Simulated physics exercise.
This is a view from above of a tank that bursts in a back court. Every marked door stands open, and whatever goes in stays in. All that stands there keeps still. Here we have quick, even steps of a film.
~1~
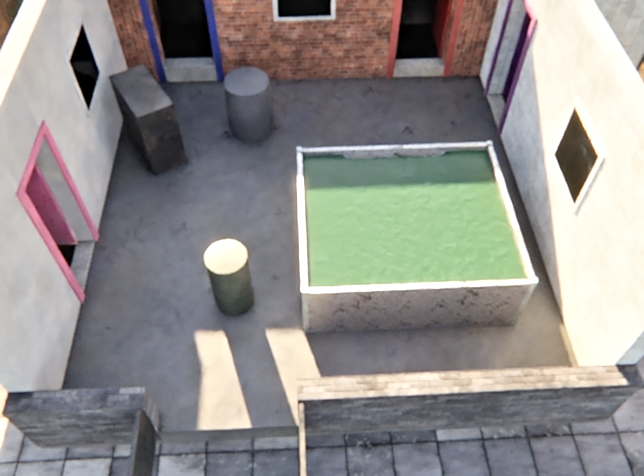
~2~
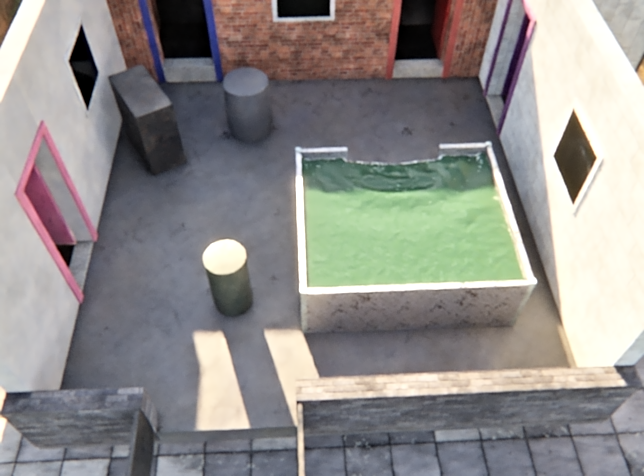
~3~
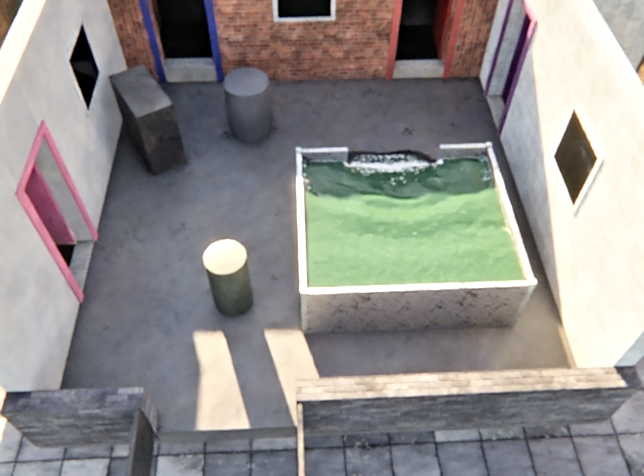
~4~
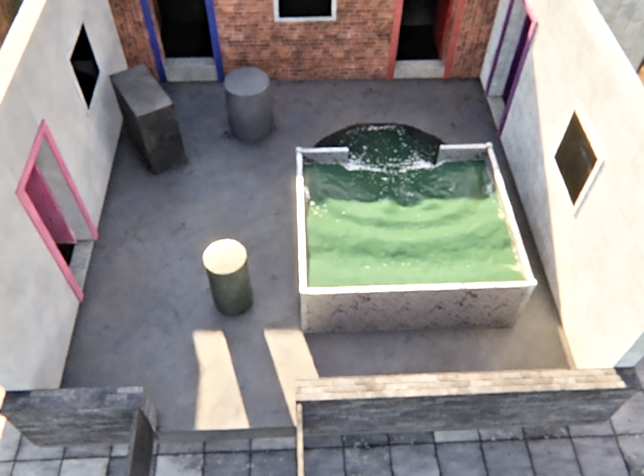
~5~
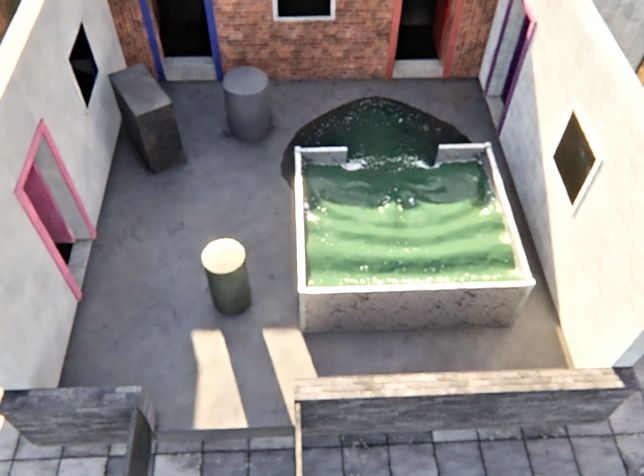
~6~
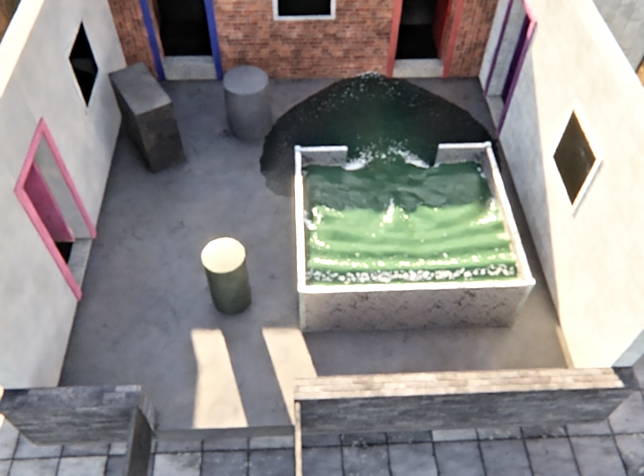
We see an open tank of still green water in a walled back court; a gap opens in its far side, and water pours out, spreading in a widening dark fan across the grey ground toward the brick wall.
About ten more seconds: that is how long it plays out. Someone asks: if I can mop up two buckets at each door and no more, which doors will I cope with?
The purple door: Too much for you; the blue door: You will cope; the red door: Too much for you; the pink door: You will cope.
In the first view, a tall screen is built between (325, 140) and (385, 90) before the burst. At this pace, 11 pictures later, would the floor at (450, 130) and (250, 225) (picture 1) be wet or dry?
Soaked, not wet.
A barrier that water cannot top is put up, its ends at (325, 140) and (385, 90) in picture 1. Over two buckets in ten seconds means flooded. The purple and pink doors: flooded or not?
Door by door: Purple breaks the limit, pink breaks the limit.
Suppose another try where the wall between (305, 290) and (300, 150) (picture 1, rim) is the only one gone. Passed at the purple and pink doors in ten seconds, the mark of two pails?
Put simply, the purple door overflows; the pink door overflows.
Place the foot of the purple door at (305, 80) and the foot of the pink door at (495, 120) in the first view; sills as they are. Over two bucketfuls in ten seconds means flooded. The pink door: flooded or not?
Well, the pink one simply runs past it.
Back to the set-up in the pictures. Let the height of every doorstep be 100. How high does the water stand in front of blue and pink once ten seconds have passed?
In order: Roughly 40 and 110 in a hundred.
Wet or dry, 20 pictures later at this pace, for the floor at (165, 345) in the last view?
That spot would be not wet.
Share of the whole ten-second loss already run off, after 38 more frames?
I'd put it at 55 per cent.
A moment on, water covers 30 % of the floor; the purple door under two buckets in, the blue door not reached, the red door over two buckets in, the pink door not reached.
Next, water covers 40 % of the floor; the purple door over two buckets in, the blue door wet at the sill, nothing in, the red door far over two buckets in, the pink door not reached.
Then, water covers 55 % of the floor; the purple door far over two buckets in, the blue door wet at the sill, nothing in, the red door far over two buckets in, the pink door wet at the sill, nothing in.
Later, water covers 95 % of the floor; the purple door far over two buckets in, the blue door wet at the sill, nothing in, the red door far over two buckets in, the pink door wet at the sill, nothing in.
In the end, water covers 95 % of the floor; the purple door far over two buckets in, the blue door wet at the sill, nothing in, the red door far over two buckets in, the pink door wet at the sill, nothing in.
